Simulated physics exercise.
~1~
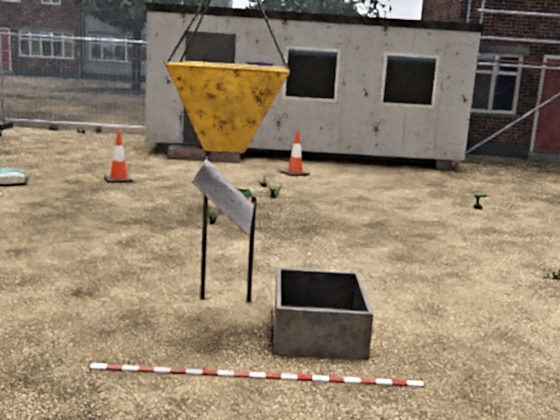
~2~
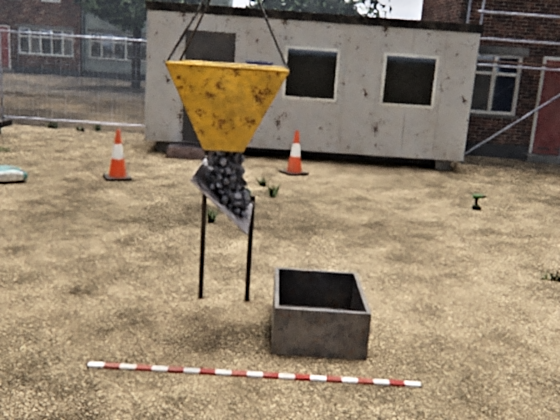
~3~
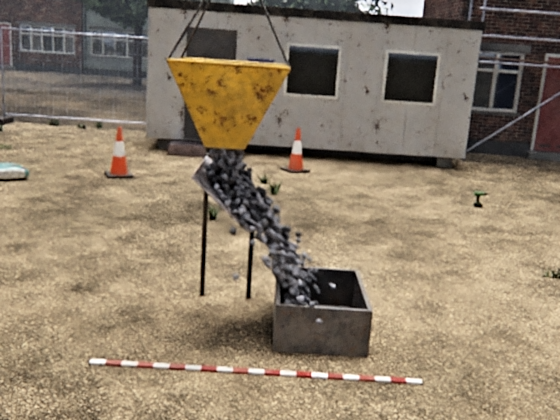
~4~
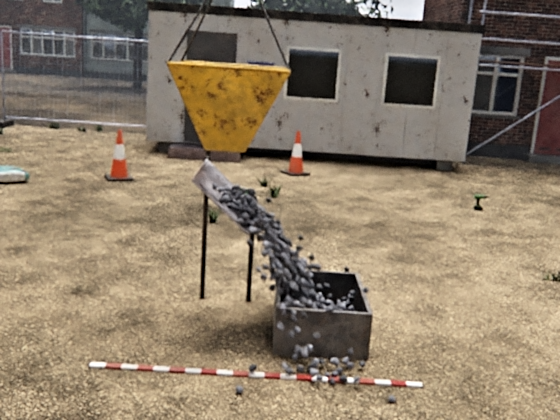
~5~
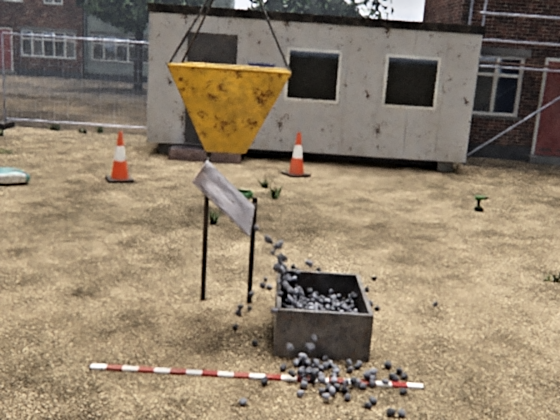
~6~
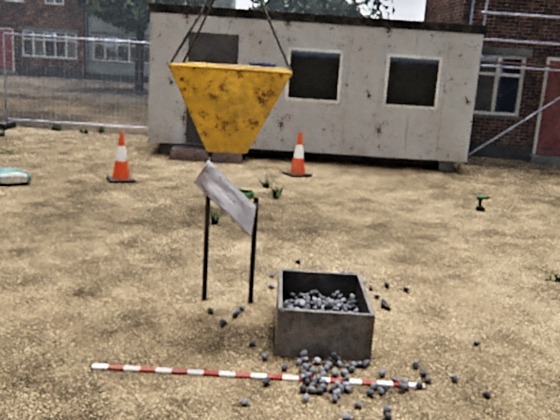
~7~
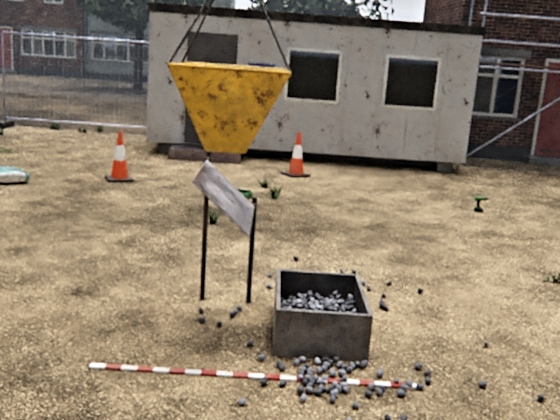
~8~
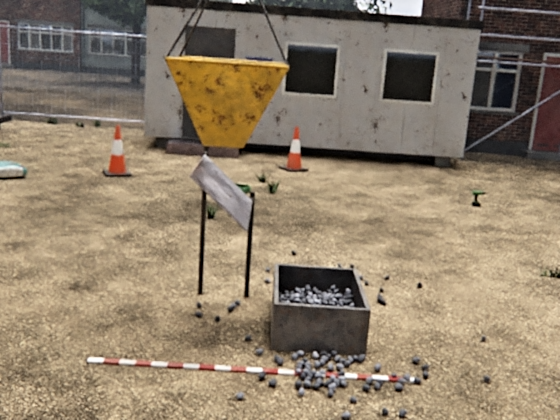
To begin with, a yellow skip hangs still above a tilted steel chute on a dusty yard, with an open grey bin below to the right and a red and white pole on the ground in front. Dark rounded stones drop from the skip onto the chute. They slide down to the right in a thick stream and pour into the bin. The skip empties, and the last stones tumble off the chute while some scatter around the bin. Finally, most lie still inside it, with others strewn in front, across the pole and to either side.
